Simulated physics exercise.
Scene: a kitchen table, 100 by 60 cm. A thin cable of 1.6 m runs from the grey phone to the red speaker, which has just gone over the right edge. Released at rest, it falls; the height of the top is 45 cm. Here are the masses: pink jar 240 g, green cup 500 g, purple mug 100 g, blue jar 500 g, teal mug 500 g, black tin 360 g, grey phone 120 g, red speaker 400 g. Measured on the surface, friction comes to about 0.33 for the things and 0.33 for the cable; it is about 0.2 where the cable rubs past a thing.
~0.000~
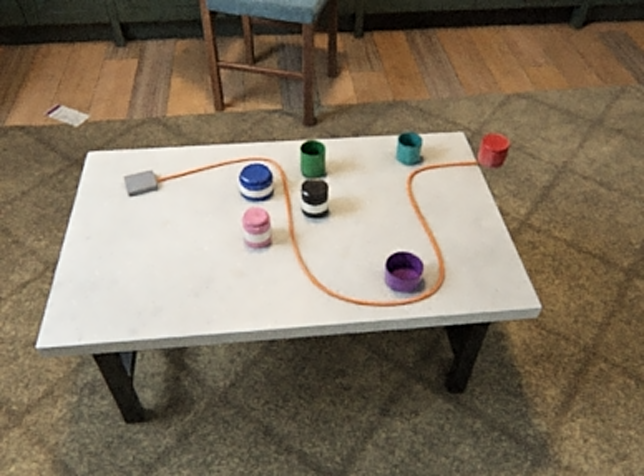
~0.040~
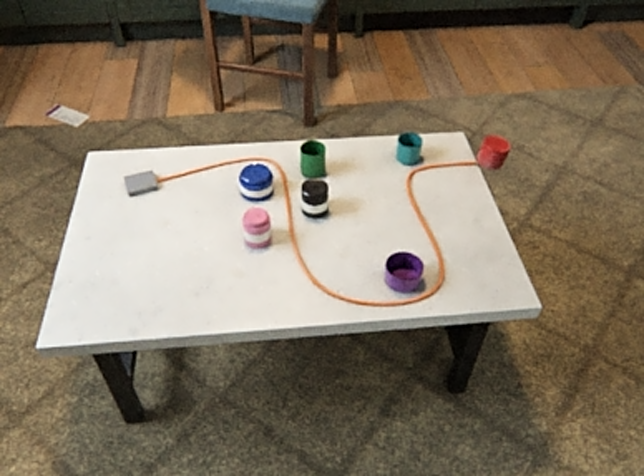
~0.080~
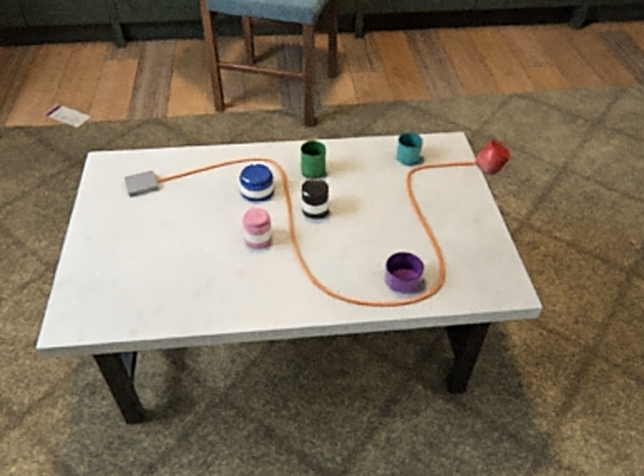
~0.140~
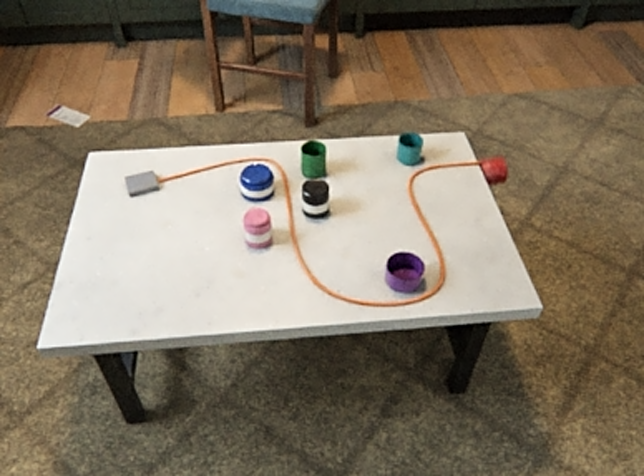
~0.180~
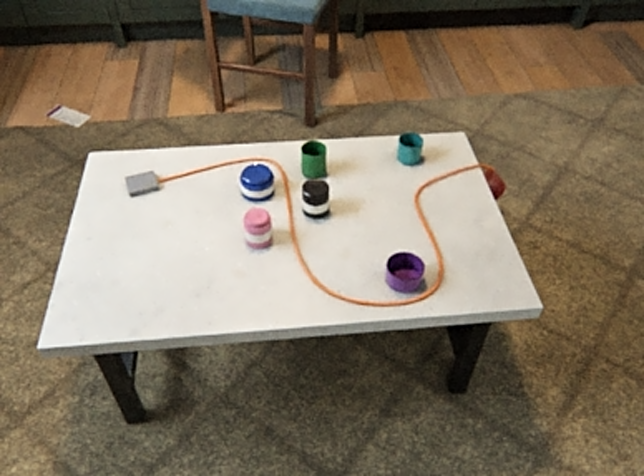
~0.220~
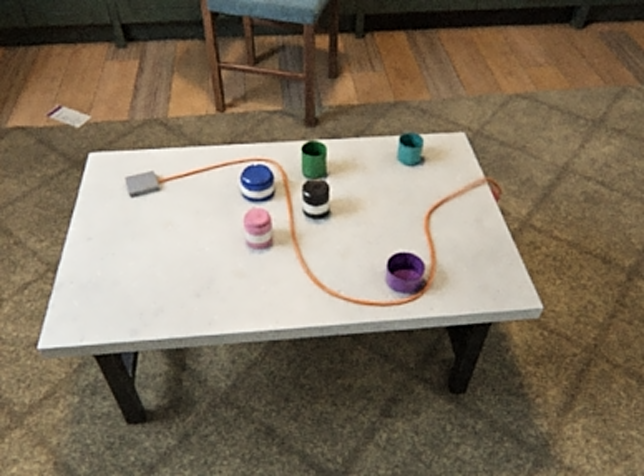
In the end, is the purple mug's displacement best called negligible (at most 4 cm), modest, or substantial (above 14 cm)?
Most likely it winds up at an intermediate distance.
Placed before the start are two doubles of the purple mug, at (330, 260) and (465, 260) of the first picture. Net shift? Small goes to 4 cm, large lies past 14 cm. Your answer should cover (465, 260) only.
Net shift there: Minor.
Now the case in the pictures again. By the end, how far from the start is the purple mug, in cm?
For the purple mug, I'd say close to 10 cm.
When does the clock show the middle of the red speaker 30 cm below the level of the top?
Time: 0.32 s.
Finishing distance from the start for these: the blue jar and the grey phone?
Blue jar roughly 0 cm, grey phone roughly 2 cm.
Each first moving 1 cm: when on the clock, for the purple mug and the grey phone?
Purple mug: 0.30 s; grey phone: 0.44 s.
At 0.5 s, the cable's tail end at (163, 184); purple mug 8 cm off its start, grey phone 1 cm off its start, red speaker over the edge.
At 0.7 s, the cable's tail end at (163, 184); purple mug 11 cm off its start, grey phone 1 cm off its start, red speaker over the edge.
At 1.0 s, the cable's tail end at (163, 184); purple mug 11 cm off its start at (408, 228), grey phone 1 cm off its start at (146, 182), red speaker over the edge.
At 1.2 s, the cable's tail end at (163, 184); purple mug 11 cm off its start, grey phone 1 cm off its start, red speaker over the edge.
At 2.4 s, the cable's tail end at (163, 184); purple mug 11 cm off its start at (408, 228), grey phone 1 cm off its start at (146, 182), red speaker over the edge.
